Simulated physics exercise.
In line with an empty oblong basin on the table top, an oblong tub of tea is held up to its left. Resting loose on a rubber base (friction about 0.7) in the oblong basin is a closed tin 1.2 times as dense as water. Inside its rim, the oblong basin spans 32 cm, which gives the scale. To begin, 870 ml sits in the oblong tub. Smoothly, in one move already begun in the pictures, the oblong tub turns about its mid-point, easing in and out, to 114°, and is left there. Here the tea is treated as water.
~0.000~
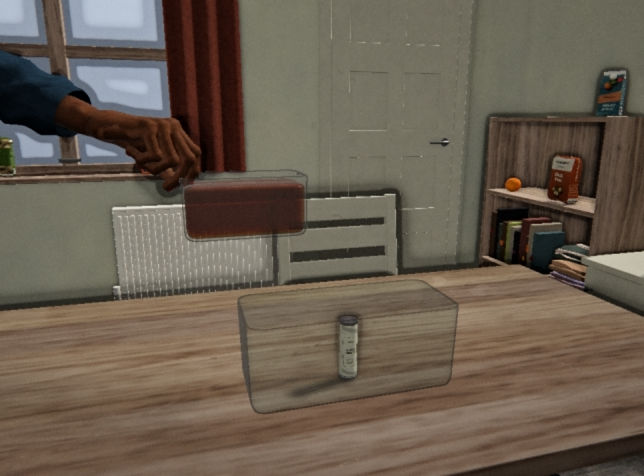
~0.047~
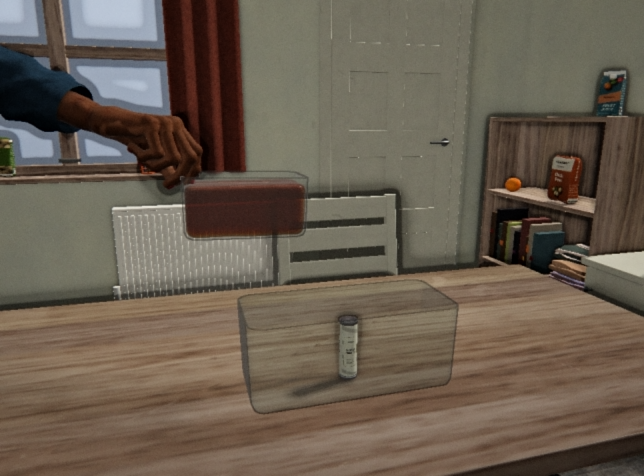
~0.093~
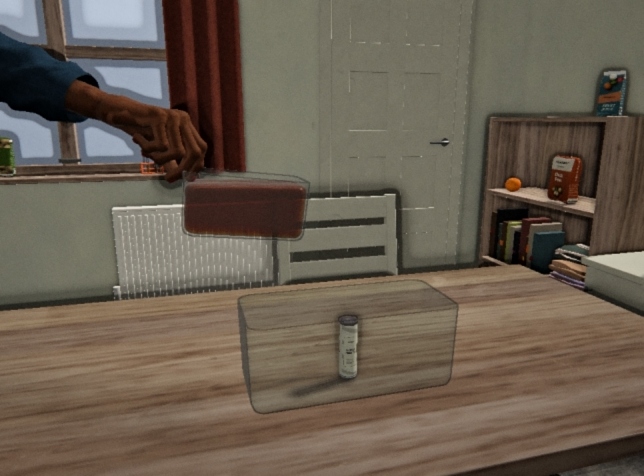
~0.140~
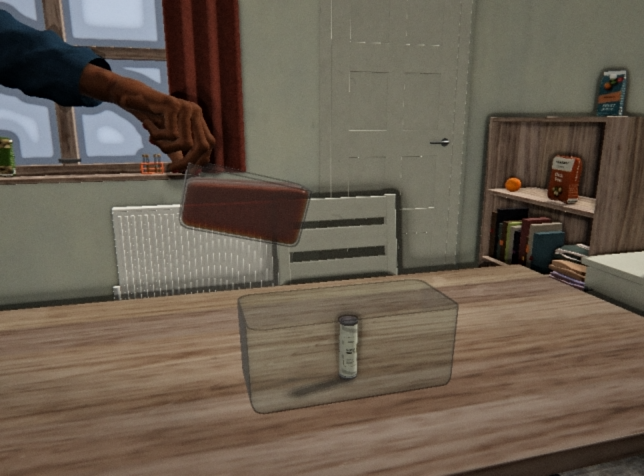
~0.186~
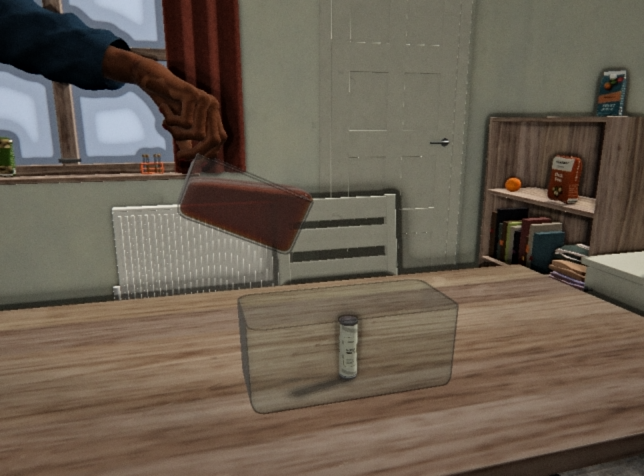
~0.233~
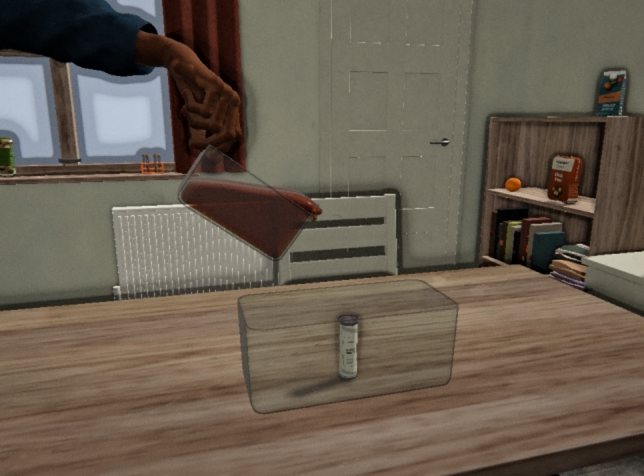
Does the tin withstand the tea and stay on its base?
No: My bet is it won't last.
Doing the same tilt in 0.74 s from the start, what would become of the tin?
Result: Tin tipped over.
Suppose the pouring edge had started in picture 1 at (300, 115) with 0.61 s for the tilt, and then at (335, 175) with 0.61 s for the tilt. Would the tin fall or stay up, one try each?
In the first try it comes down; in the second it remains standing.
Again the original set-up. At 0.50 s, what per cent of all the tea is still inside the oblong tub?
I'd estimate some 14 % remains.
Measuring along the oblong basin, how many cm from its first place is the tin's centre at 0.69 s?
3 cm, roughly.
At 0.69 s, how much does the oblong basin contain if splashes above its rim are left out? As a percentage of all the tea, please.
It works out near 90 per cent.
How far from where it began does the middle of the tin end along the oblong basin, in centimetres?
In the end the tin's centre has shifted about 7.5 centimetres.
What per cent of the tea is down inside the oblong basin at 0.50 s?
I'd estimate some 40 percent of the liquid.
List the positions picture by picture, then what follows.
In the first frame, it leans 0°; its right rim is at (301, 174); the tea meets the walls at (183, 185) and (299, 181); the oblong basin's rim runs from (242, 314) to (440, 293); the tin's top is at (349, 323).
In the second frame, it leans 2°; its right rim is at (302, 176); the tea meets the walls at (184, 185) and (300, 182).
In the third frame, it leans 6°; its right rim is at (304, 181); the tea meets the walls at (185, 183) and (301, 185).
In the fourth frame, it leans 14°; its right rim is at (306, 189); the tea meets the walls at (187, 182) and (304, 187).
In the fifth frame, it leans 24°; its right rim is at (307, 200); the tea meets the walls at (186, 183) and (305, 193); 2 per cent is over the edge.
In the sixth frame, it leans 36°; its right rim is at (306, 213); the tea meets the walls at (184, 181) and (299, 201); 8 per cent is over the edge.
By 0.50 s the tilt is 104° and 14 per cent is still to pour; the tin stands where it began.
By 0.69 s the tilt is 114° and 2 per cent is still to pour; the tin leans 9°.
By 0.89 s the tilt is 114° and 0 per cent is still to pour; the tin lies on its side.
By 1.11 s the tilt is 114° and 0 per cent is still to pour; the tin lies on its side.
At rest the tin lies on its side.
